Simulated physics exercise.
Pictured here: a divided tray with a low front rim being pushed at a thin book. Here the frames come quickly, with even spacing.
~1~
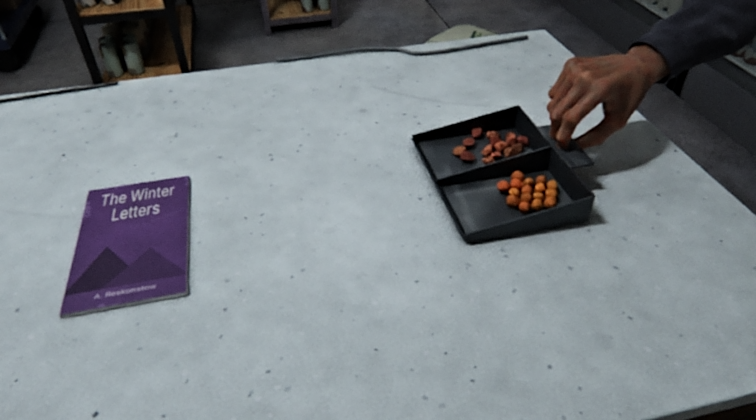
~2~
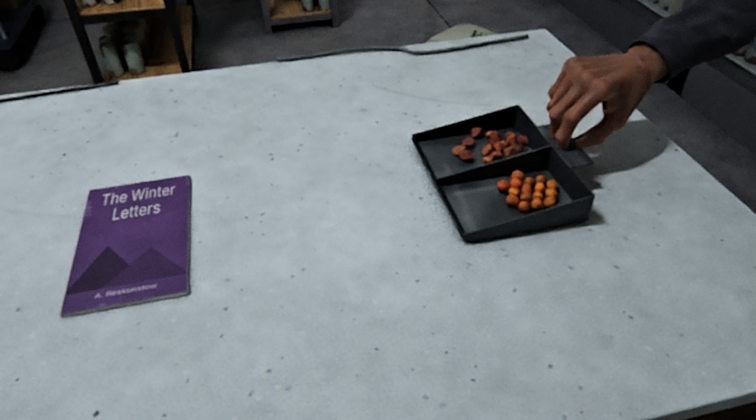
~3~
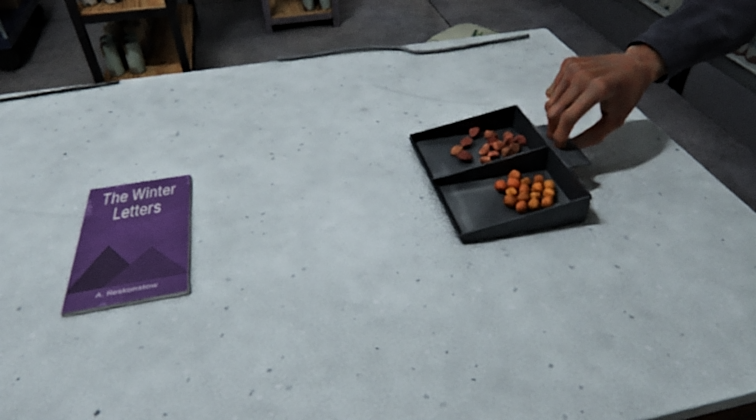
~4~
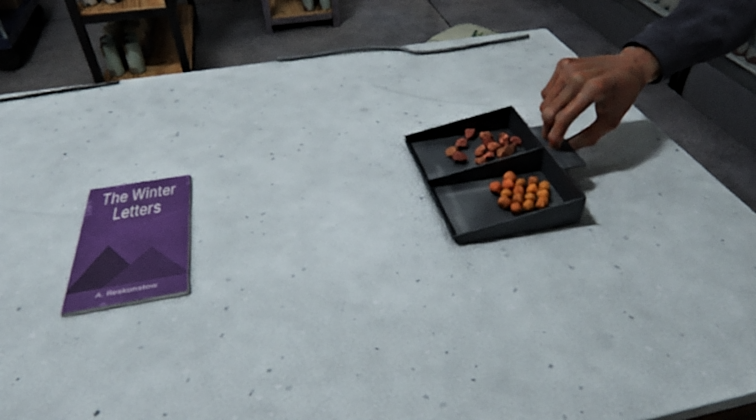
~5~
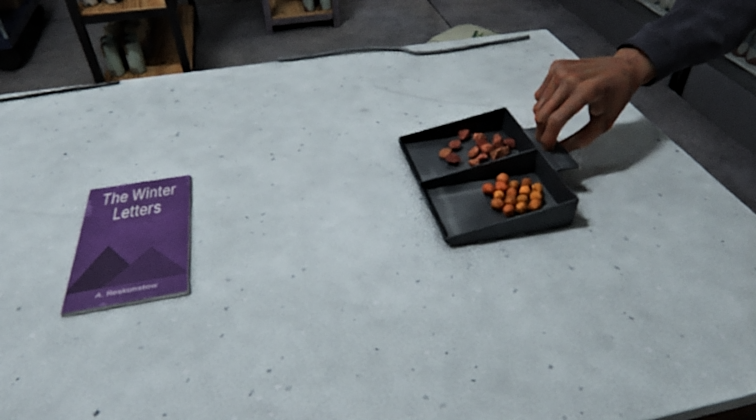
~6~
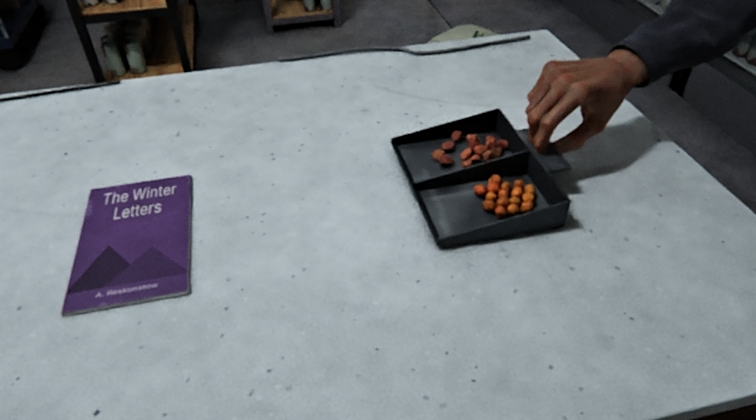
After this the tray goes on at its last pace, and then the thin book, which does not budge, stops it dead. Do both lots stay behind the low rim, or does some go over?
The nearer batch stays behind it; the farther batch stays behind it.
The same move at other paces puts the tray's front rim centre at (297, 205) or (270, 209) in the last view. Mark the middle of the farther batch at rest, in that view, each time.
Around (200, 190) in the first try, (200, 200) in the second.
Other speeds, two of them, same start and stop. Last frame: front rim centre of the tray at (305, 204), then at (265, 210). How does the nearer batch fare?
Well, at the first speed that load has some fall off, while at the second it has some fall off.
Then, 0.64 s past the last view, tray still sliding, front rim near (308, 203); nearer batch all inside; farther batch all inside.
Then, 1.37 s past the last view, tray stopped at the thin book; nearer batch all inside; farther batch all inside.
Finally, tray stopped at the thin book; nearer batch all inside; farther batch all inside.
